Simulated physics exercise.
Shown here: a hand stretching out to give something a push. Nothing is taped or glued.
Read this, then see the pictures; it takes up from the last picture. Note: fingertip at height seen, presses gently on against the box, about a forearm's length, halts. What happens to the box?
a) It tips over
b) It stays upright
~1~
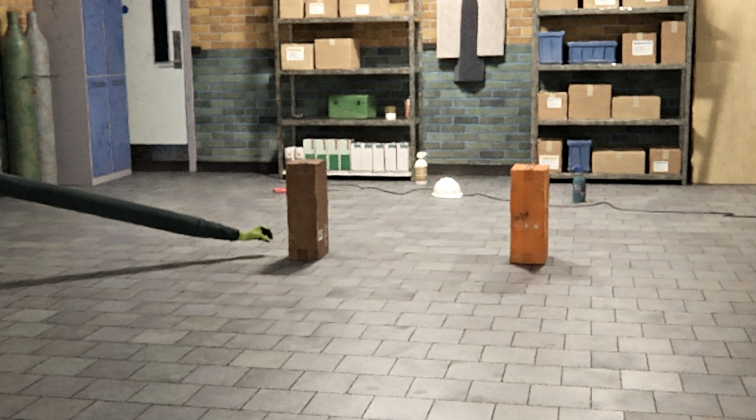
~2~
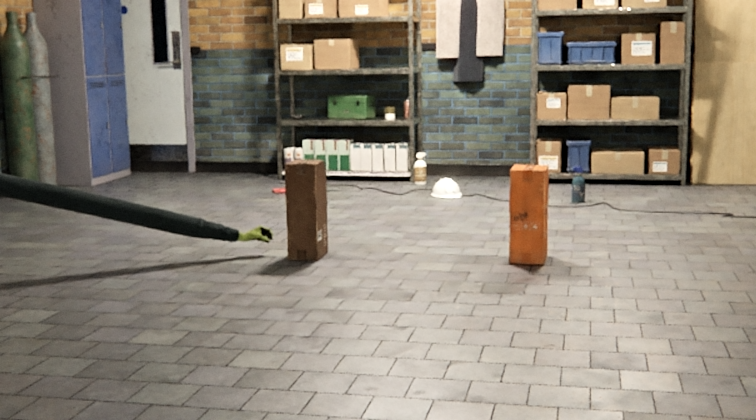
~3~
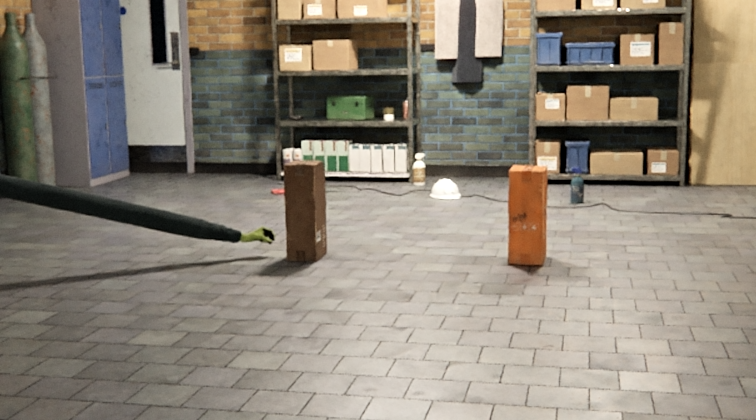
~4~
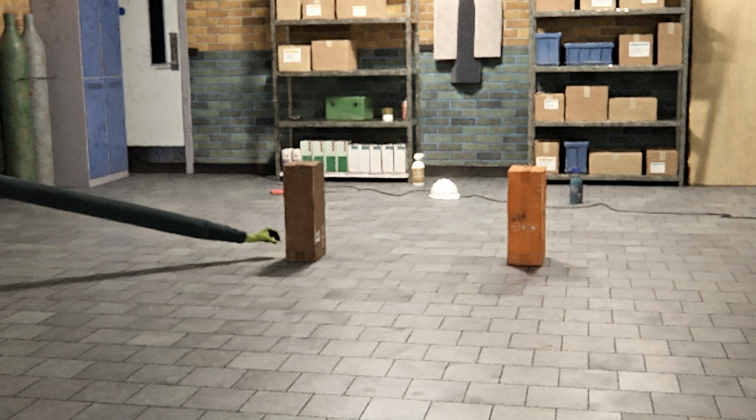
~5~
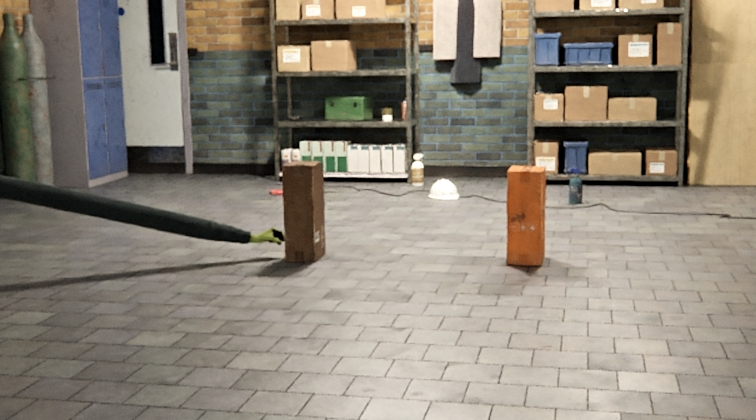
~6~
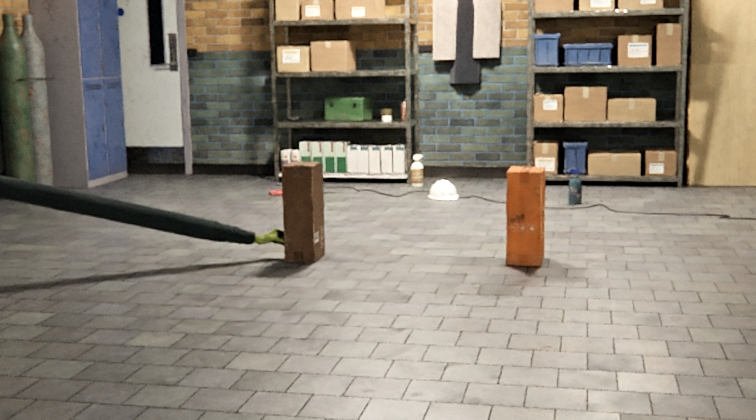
Option b: It stays upright.
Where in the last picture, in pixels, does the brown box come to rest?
It winds up at roughly (364, 213).
Then, 0.20 s after the last picture, brown box slid a little near (316, 211).
Then, 0.50 s after the last picture, brown box slid about its own width near (334, 212).
Then, 0.70 s after the last picture, brown box slid about its own width near (346, 212).
Then, 1.00 s after the last picture, brown box slid about its own width near (365, 212).
At rest, moved from the start, brown box. Seen from the same camera at the end, brown box near (364, 212).
